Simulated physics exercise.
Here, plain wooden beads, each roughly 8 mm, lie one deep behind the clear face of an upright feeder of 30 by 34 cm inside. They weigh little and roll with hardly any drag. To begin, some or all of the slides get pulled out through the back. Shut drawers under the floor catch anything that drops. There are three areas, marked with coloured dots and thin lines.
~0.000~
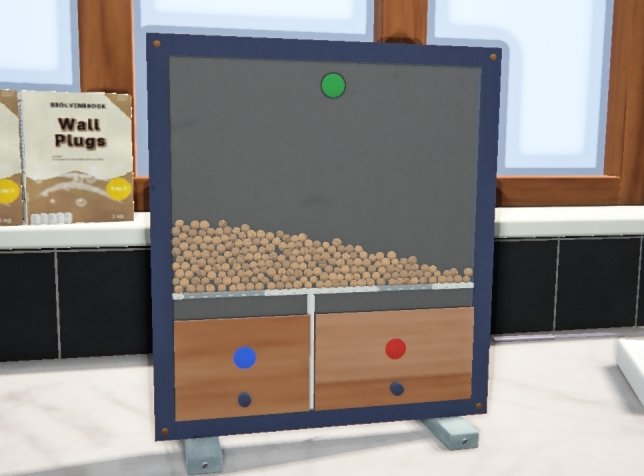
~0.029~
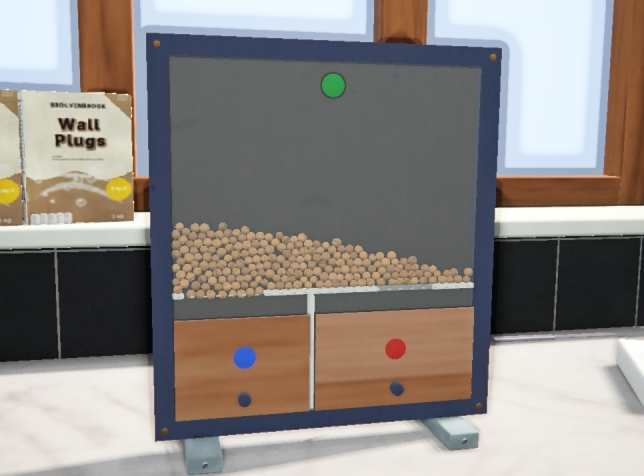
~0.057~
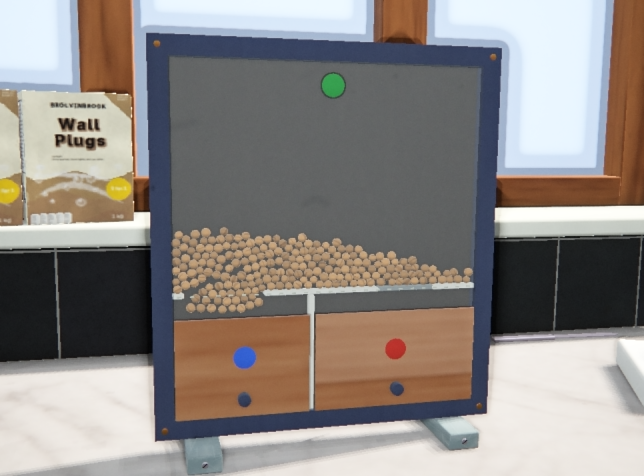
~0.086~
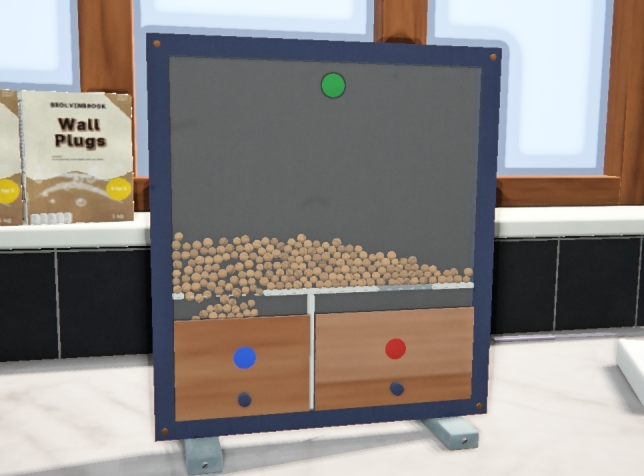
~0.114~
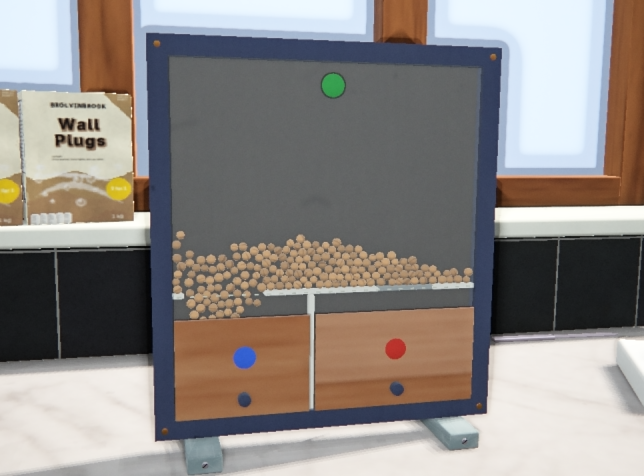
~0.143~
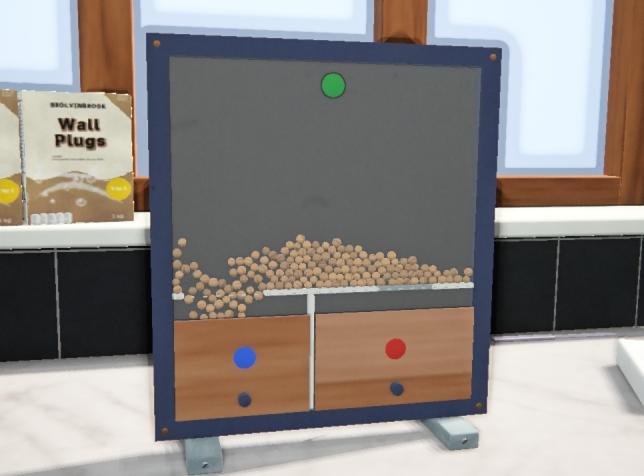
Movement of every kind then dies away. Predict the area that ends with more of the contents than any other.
I would say the one marked blue.
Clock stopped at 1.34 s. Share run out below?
About 55 in a hundred.
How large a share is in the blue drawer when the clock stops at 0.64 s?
Share: Near 55 %.
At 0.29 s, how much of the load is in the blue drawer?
I'd say close to 45 in a hundred.
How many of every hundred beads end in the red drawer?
Near 0 in a hundred, I'd say.
By 0.29 s, 50 % are out; blue 45 %, green 50 %.
By 0.64 s, 55 % are out; blue 55 %, green 45 %.
By 1.34 s, 55 % are out; blue 55 %, green 45 %.
All still by 1.5 s, 55 % are out; red 0 %, blue 55 %, green 45 %.
